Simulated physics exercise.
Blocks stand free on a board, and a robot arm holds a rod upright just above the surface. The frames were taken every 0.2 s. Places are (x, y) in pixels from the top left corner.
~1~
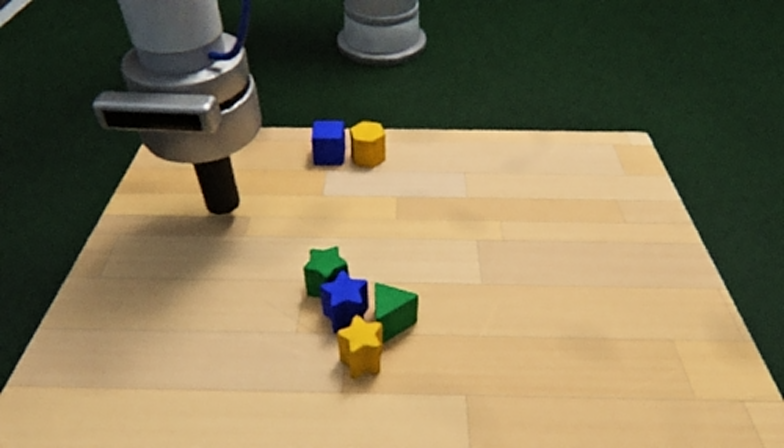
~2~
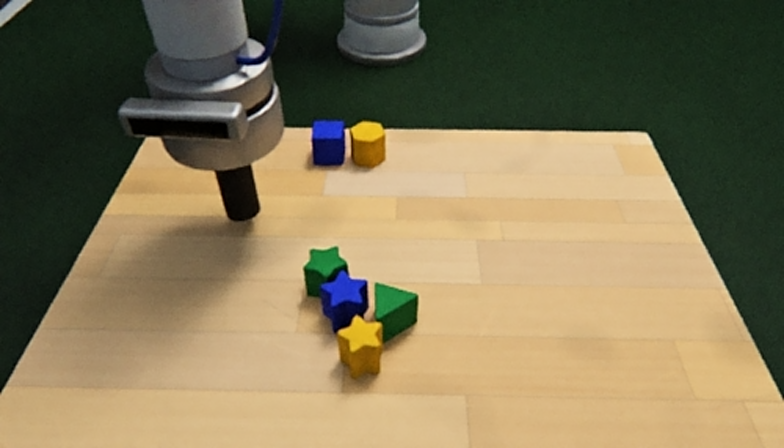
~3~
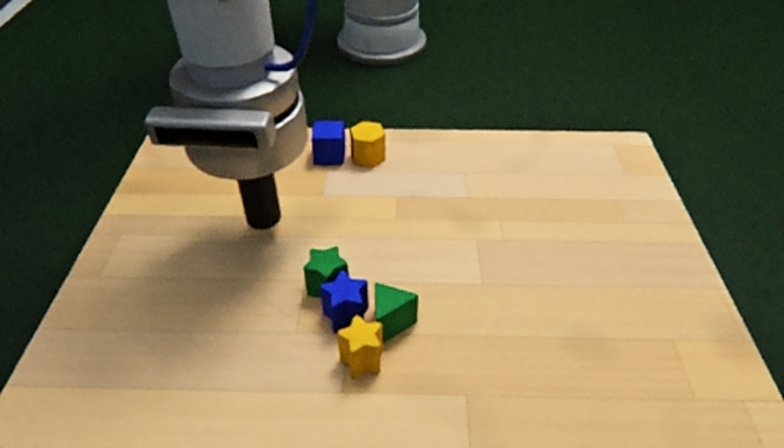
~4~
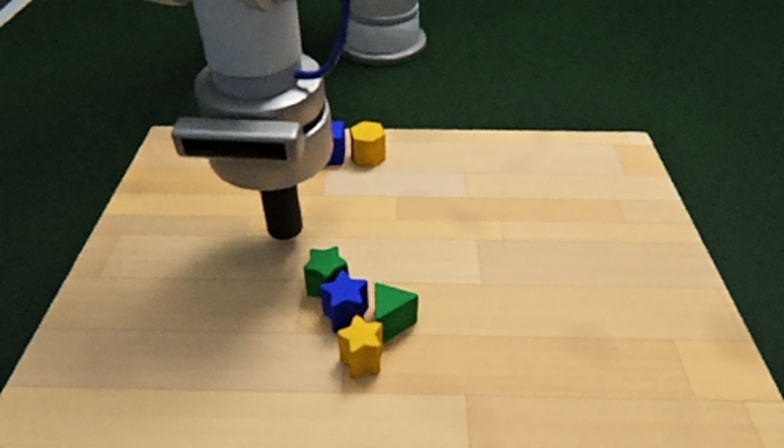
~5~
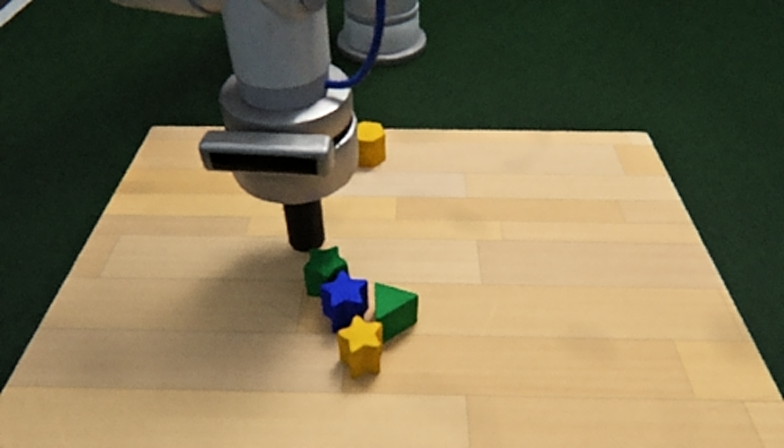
A grey robot arm holding a dark upright rod hangs over a pale wooden board on a dark green surface, seen from a fixed, raised view. A green star, blue star, yellow star and green triangular block cluster near the centre, with a blue block and a yellow one at the back. The arm glides steadily right and slightly nearer, covering the back blue block and bringing the rod beside the green star, while the blocks stay still.
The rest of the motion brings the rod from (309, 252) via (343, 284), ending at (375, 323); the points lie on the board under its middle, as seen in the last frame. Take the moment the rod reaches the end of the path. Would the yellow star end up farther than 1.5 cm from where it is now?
Answer: Yes.
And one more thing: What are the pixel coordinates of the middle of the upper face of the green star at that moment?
Located at (365, 326).
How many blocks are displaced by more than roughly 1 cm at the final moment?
The count is three or more.
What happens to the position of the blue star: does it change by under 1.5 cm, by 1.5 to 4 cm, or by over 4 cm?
Past 4 cm.
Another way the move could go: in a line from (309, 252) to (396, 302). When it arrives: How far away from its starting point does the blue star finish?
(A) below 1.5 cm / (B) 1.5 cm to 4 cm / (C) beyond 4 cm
B (1.5 cm to 4 cm)
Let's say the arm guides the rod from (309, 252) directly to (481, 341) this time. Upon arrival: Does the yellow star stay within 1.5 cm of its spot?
In short: Yes.
What follows on the original path. One third of the way, rod (330, 261); green star (332, 271); blue star (349, 297).
Two thirds of the way, rod (353, 284); green star (349, 297); blue star (360, 329), turned 15° clockwise; yellow star (364, 362); green triangular block (396, 300).
At the end, rod (375, 311); green star (365, 326), turned 20° clockwise; blue star (369, 362), turned 25° clockwise; yellow star (365, 400); green triangular block (416, 315), turned 25° anticlockwise.
